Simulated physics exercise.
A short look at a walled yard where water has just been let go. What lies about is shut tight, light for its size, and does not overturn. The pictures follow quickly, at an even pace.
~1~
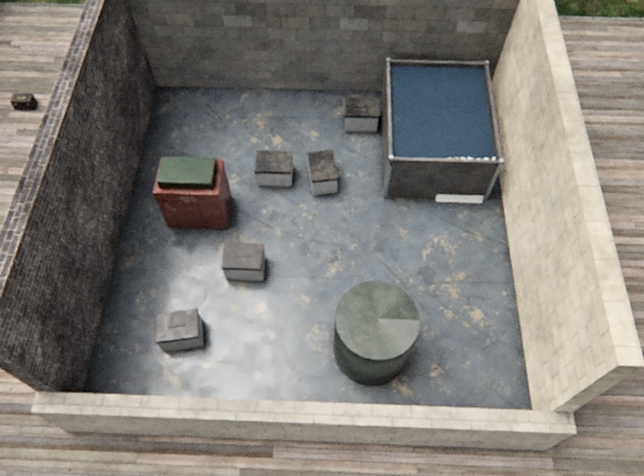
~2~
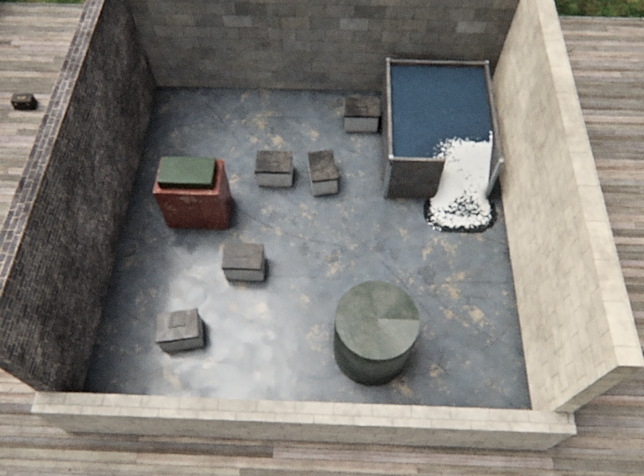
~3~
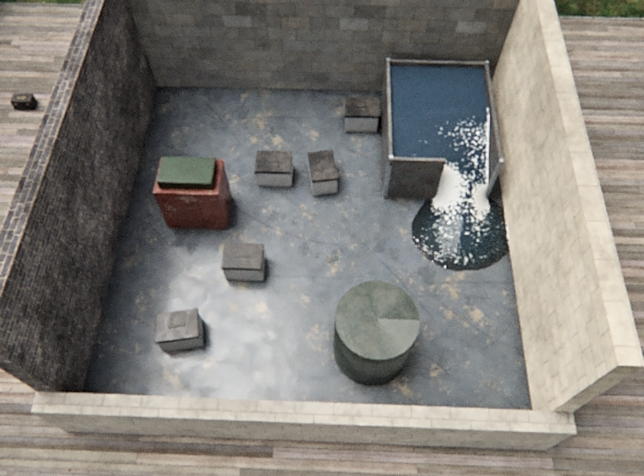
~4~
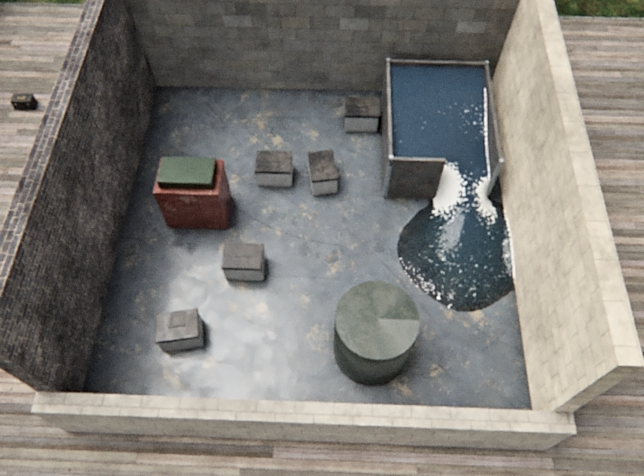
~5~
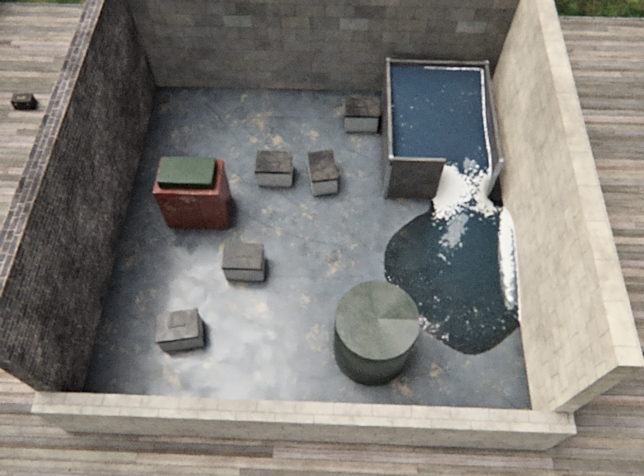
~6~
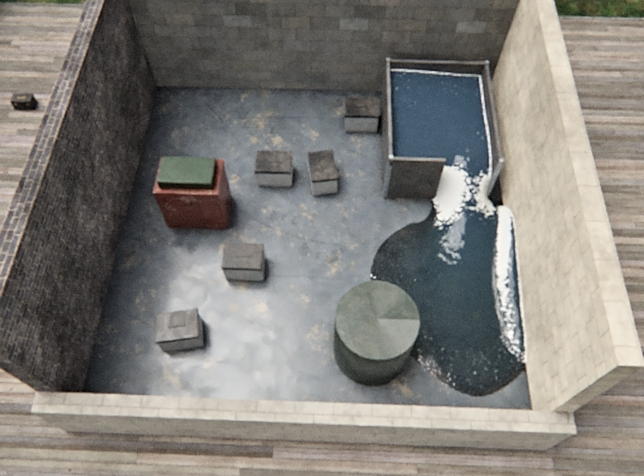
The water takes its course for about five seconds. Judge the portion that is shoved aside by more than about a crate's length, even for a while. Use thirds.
That comes to from one to two thirds.
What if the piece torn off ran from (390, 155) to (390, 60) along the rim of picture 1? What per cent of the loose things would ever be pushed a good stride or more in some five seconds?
Near 100 in a hundred.
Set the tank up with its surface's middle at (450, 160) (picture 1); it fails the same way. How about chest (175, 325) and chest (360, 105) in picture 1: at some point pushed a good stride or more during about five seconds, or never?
As listed: Pushed that far, not that far.
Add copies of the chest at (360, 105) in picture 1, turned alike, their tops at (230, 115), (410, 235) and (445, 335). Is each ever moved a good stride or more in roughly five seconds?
As listed: Short of that, shifted that much, pushed that far.
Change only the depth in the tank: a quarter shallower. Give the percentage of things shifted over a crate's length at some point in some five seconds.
About 20 per cent.
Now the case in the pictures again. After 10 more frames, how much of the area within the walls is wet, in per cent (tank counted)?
Roughly 40 per cent.
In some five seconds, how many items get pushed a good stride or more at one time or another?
2 of them.
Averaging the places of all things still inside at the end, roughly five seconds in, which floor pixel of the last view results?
Roughly at (264, 184).
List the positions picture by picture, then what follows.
The first picture shows a chest at (177, 325) rests on the ground; a chest at (243, 255) rests on the ground; 0 of 5 have shifted.
The second picture shows a chest at (177, 325), on the bottom; a chest at (243, 255), on the bottom; 0 of 5 have shifted.
The third picture shows a chest at (177, 325) rests on the ground; a chest at (243, 255) rests on the ground; 0 of 5 have shifted.
The fourth picture shows a chest at (177, 325) rests on the ground; a chest at (243, 255) rests on the ground; 0 of 5 have shifted.
The fifth picture shows a chest at (177, 325) rests on the ground; a chest at (243, 255) rests on the ground; 0 of 5 have shifted.
The sixth picture shows a chest at (177, 325) rests on the ground; a chest at (243, 255) rests on the ground; 0 of 5 have shifted.
A moment on, 0 of 5 are well off their spots; 0 afloat.
Next, 0 of 5 are well off their spots; 0 afloat.
Later, 1 of 5 are well off their spots; 1 afloat.
In the end, 2 of 5 are well off their spots, and 2 have been at some point; 2 afloat.
